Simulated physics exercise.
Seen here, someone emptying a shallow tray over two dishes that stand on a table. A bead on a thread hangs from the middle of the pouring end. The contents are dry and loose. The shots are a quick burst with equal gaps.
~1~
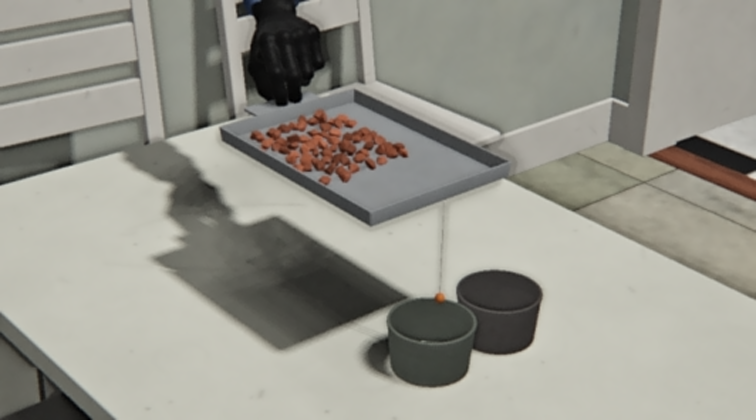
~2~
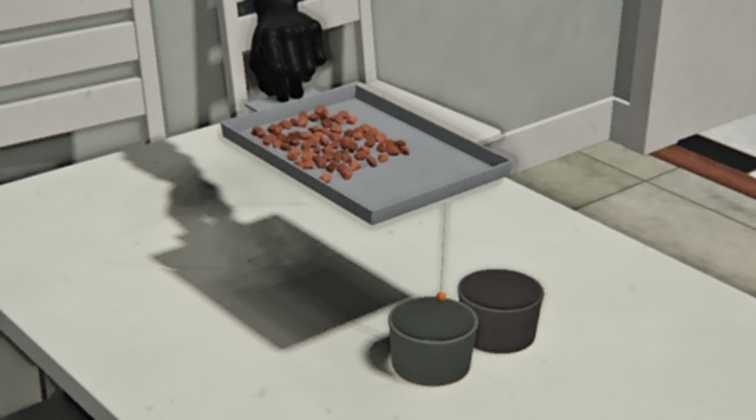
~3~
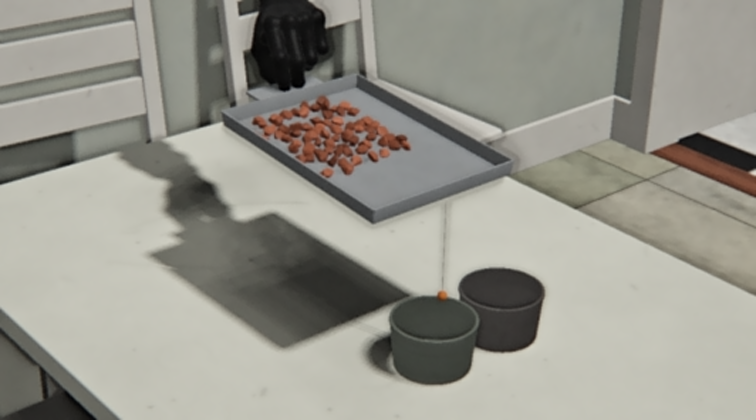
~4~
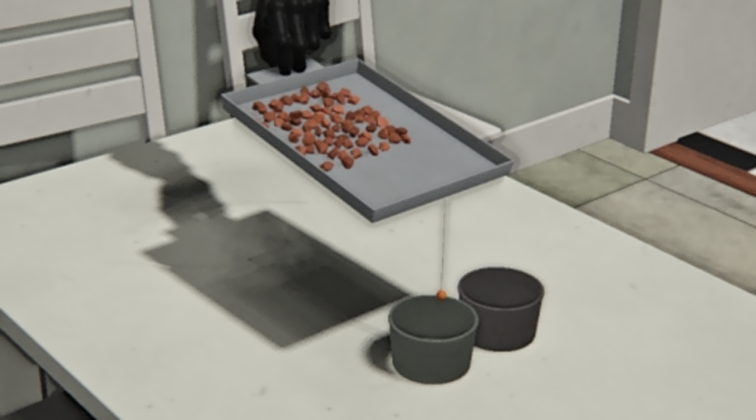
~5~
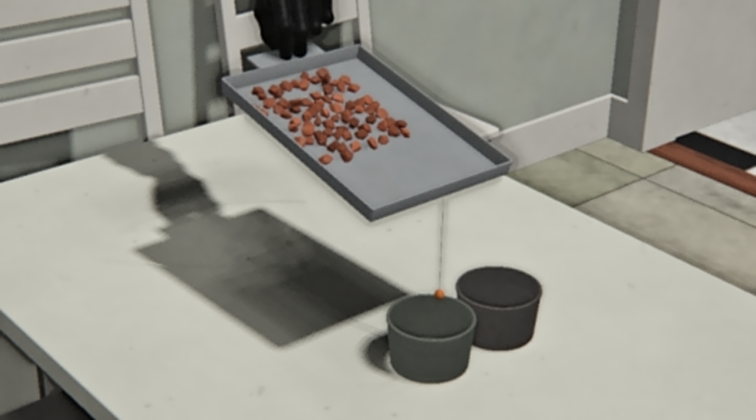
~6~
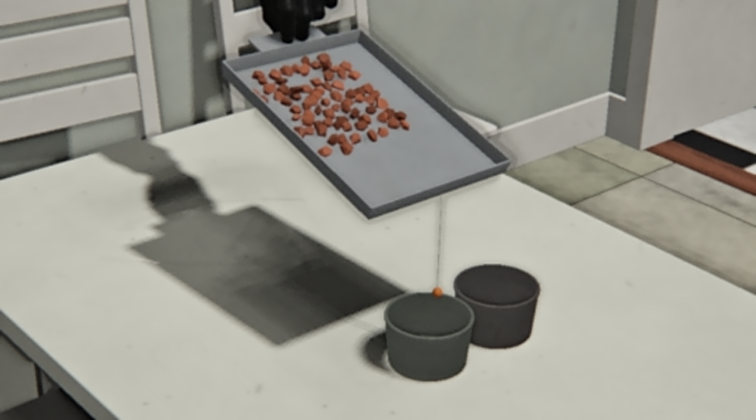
A gray tray of reddish bits tilts as a black-gloved hand raises its far end.
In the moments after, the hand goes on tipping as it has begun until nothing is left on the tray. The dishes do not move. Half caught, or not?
Caught overall: Under half.
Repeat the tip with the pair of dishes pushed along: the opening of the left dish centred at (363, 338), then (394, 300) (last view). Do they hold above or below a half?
In turn: Below a half; under half.
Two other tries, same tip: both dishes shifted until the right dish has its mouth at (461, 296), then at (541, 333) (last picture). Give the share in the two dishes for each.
The first gives 20 %, the second 10 %.
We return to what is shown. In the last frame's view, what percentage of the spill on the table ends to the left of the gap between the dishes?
Close to 20 per cent.
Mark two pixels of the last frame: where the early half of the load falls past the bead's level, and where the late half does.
The first part at (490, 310); the rest at (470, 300).
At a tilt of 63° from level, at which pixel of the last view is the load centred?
Close to (440, 183).
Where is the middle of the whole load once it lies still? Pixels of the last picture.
Roughly at (484, 371).
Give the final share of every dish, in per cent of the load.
The left dish has 10 per cent, the right dish has 20.
Soon, tray tipped steeply; most on the tray; about a quarter in the air.
A while on, tray tipped past a quarter turn; about half on the tray; a small part in the left dish; a small part in the right dish; about a third outside both; a small part in the air.
Towards the end, tray tipped past a quarter turn; a small part in the left dish; about a quarter in the right dish; about two thirds outside both.
Finally, tray tipped past a quarter turn; a small part in the left dish; about a quarter in the right dish; about two thirds outside both.
